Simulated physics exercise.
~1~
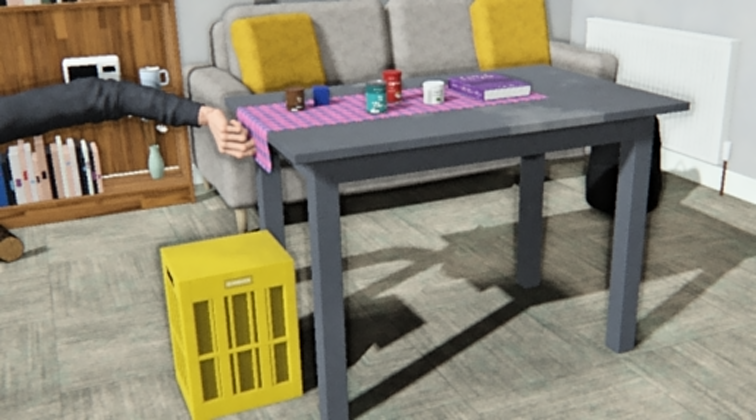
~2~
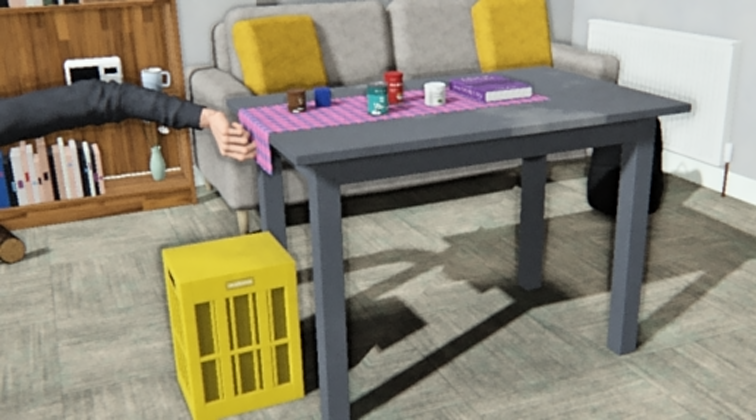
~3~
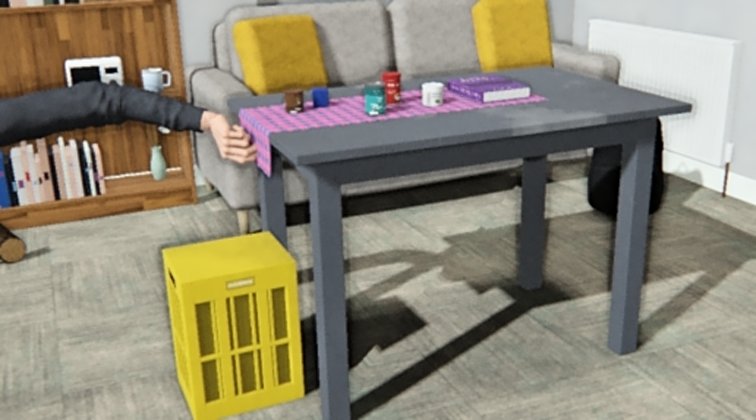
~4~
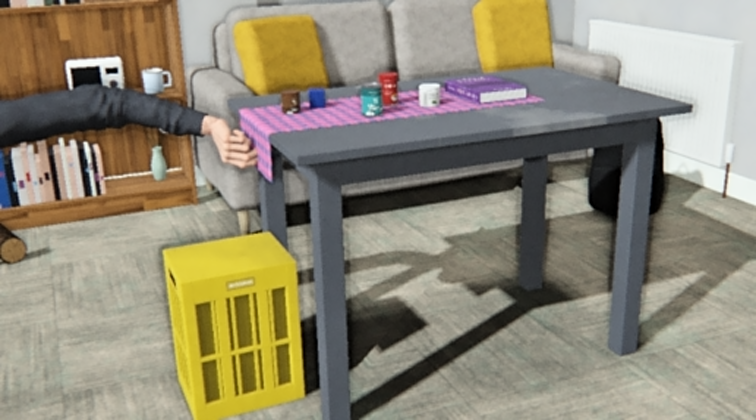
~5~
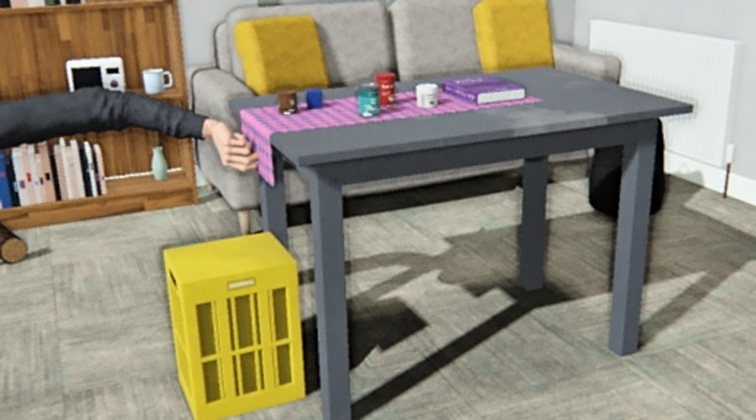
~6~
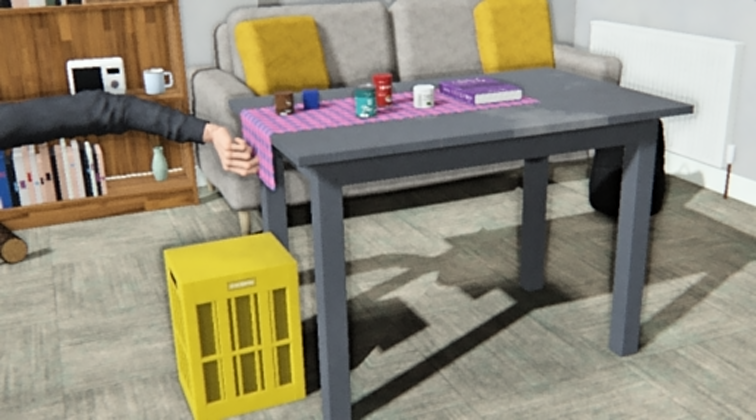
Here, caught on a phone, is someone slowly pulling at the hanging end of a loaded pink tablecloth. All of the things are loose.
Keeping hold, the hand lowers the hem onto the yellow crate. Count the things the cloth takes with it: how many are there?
The number that drops will be two.
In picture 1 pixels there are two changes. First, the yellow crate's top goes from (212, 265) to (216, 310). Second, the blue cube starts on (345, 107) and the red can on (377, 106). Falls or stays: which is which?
Blue cube: Lost; red can: Lost.
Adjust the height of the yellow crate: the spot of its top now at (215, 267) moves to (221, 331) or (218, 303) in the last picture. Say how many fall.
Result: 4; 3.
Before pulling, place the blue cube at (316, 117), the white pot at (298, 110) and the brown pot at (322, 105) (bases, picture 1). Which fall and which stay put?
I reckon the blue cube takes a fall, the white pot takes a fall and the brown pot takes a fall.
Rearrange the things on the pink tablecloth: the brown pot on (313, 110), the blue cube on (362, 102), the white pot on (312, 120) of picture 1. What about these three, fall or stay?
The brown pot ends up off, the blue cube ends up on top and the white pot ends up off.
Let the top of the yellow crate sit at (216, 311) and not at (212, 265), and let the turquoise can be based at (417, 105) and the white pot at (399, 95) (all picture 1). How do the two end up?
The turquoise can stays put; the white pot stays put.
Soon after, hem near (260, 218); brown pot gone.
Then, hem on the crate; brown pot and blue cube gone.
At rest, hem on the crate; brown pot and blue cube gone. Over the edge go two.
